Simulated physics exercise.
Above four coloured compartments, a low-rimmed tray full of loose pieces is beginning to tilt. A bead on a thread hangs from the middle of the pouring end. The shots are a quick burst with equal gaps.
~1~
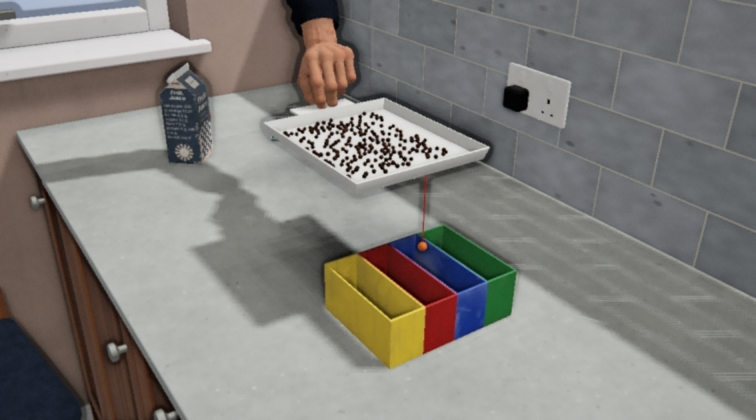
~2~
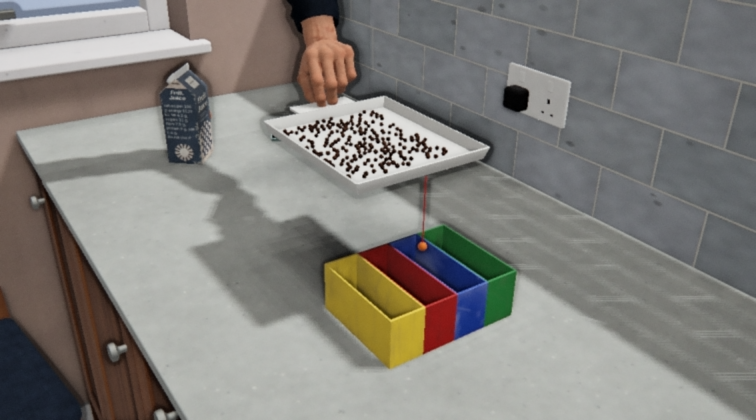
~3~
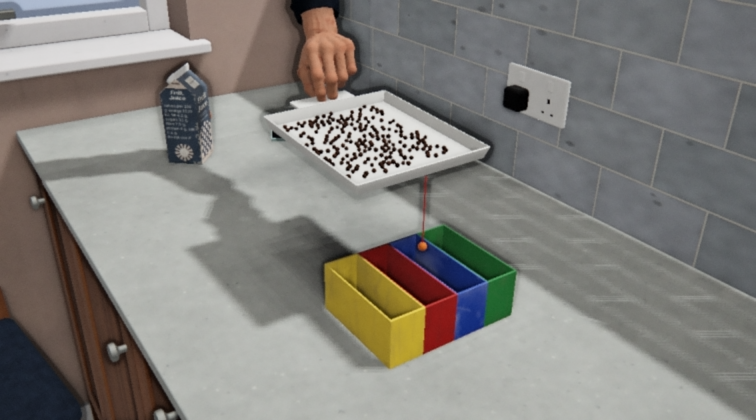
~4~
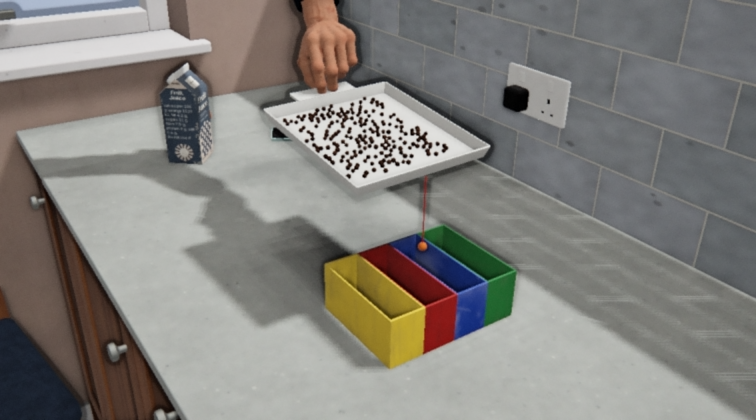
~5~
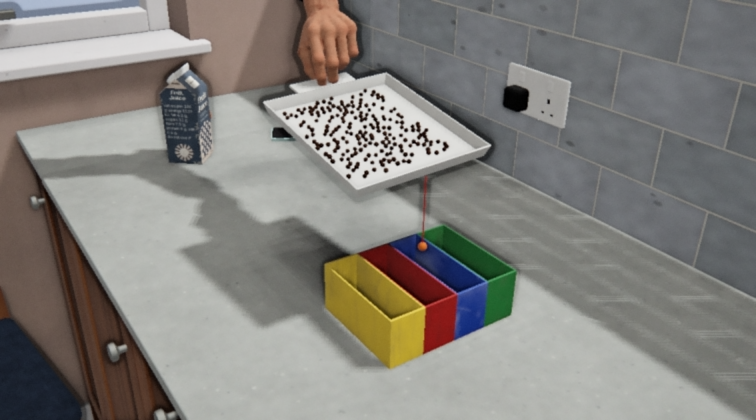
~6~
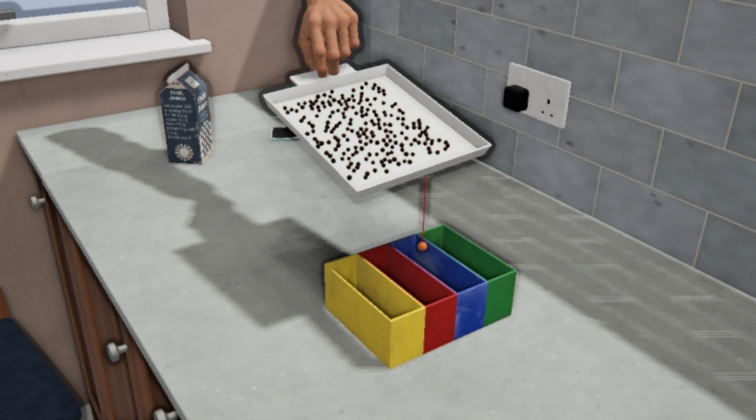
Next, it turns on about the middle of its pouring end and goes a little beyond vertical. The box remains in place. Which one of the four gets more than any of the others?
Most: Yellow.
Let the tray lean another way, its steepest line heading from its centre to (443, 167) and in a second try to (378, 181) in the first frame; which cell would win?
First try: Green; second try: The yellow cell.
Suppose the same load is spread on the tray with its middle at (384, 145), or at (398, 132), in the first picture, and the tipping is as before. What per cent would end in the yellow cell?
About 60 and 50 per cent.
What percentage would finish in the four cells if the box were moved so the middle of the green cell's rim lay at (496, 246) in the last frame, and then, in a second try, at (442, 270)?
Around 30 per cent for the first position, around 100 per cent for the second.
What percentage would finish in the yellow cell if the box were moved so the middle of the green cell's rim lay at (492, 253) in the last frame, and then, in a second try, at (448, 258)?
Some 30 percent in the first case, 40 percent in the second.
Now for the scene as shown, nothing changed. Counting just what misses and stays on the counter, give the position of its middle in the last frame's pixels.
At about (340, 383).
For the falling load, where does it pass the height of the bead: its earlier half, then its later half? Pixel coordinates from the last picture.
Earlier half at (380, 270), later half at (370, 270).
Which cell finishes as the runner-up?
Second place goes to the red cell.
Just after the last frame, tray tipped steeply; almost all on the tray; just a few in the yellow cell; just a few in the red cell; just a few falling or outside the box.
A moment on, tray tipped right over; about a tenth on the tray; roughly a third in the yellow cell; about a tenth in the red cell; just a few in the blue cell; roughly a third falling or outside the box.
Further on, tray tipped past a quarter turn; roughly two thirds in the yellow cell; roughly a quarter in the red cell; about a tenth in the blue cell; about a tenth falling or outside the box.
When it is over, tray tipped past a quarter turn; roughly two thirds in the yellow cell; roughly a quarter in the red cell; about a tenth in the blue cell; not one in the green cell; about a tenth outside the box.
